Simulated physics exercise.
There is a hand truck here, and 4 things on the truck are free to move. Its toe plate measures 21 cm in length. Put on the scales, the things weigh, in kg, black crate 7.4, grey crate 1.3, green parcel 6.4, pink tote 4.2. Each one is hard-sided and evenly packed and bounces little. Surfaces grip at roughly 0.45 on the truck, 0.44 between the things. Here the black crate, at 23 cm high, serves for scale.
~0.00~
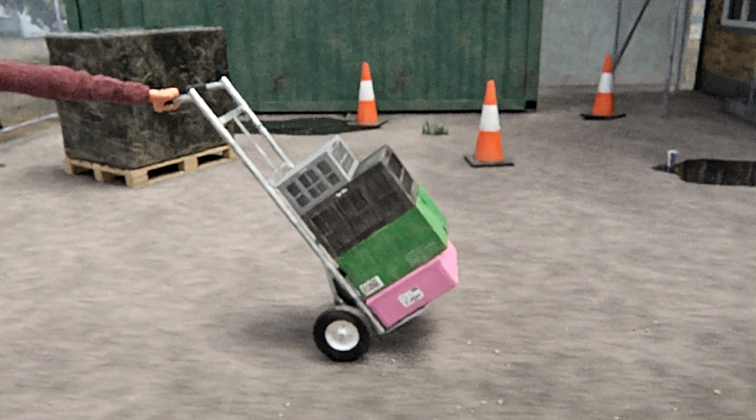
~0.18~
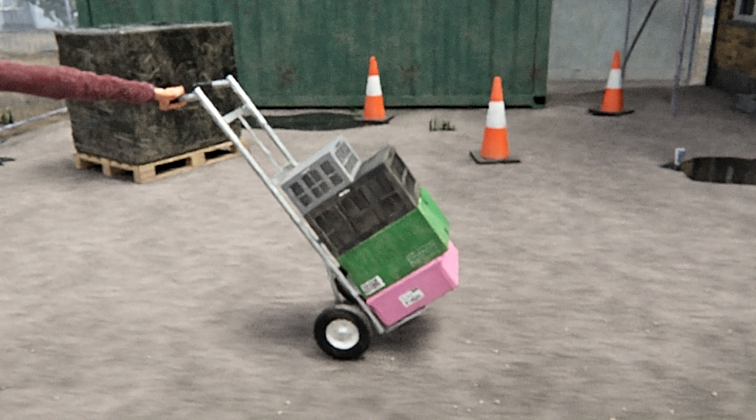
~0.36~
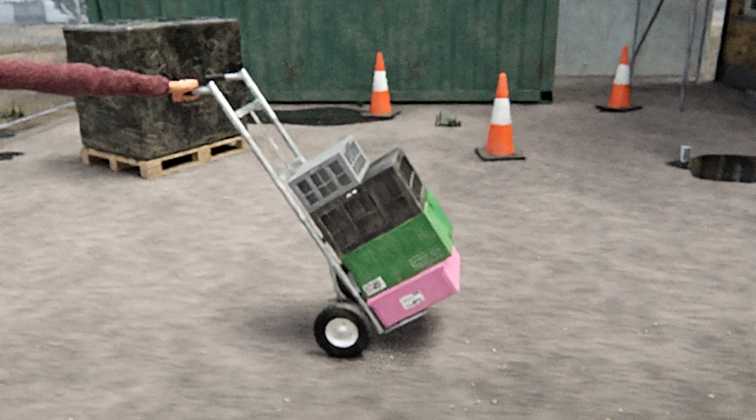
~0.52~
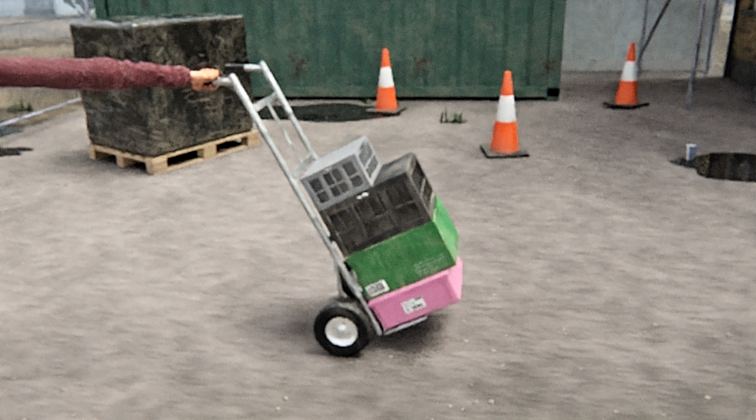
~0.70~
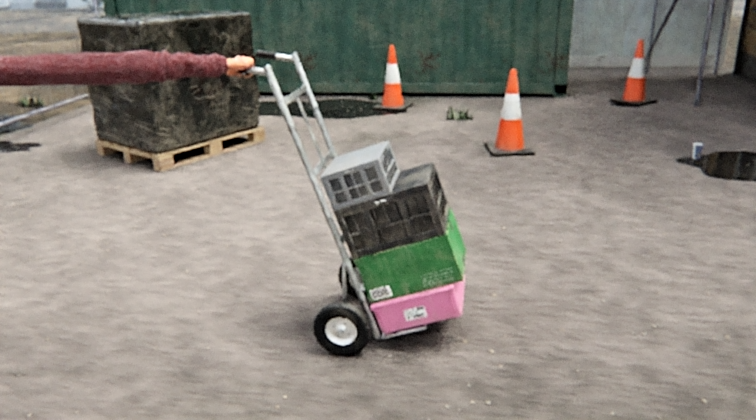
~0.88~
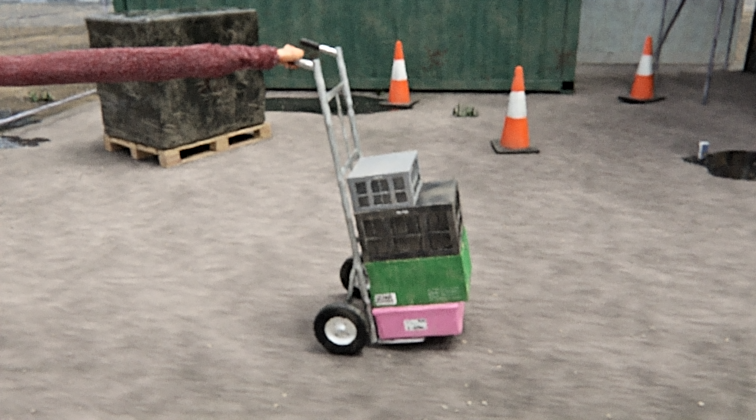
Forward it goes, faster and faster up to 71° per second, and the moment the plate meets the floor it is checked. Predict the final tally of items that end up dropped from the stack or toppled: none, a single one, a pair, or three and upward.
Casualty count: Nothing.
By 1.08 s, truck upright; grey crate rocked 3° off its seat near (417, 188); black crate rocked 3° off its seat near (432, 231); green parcel rocked 3° off its seat.
By 1.18 s, truck upright; grey crate rocked 4° off its seat near (429, 189); black crate rocked 4° off its seat near (439, 232); green parcel rocked 4° off its seat.
When it is over (1.7 s), not toppled but over 10 cm from the start, grey crate; the other 3 within 10 cm of the start. In the last view, black crate near (441, 232), grey crate near (434, 190).
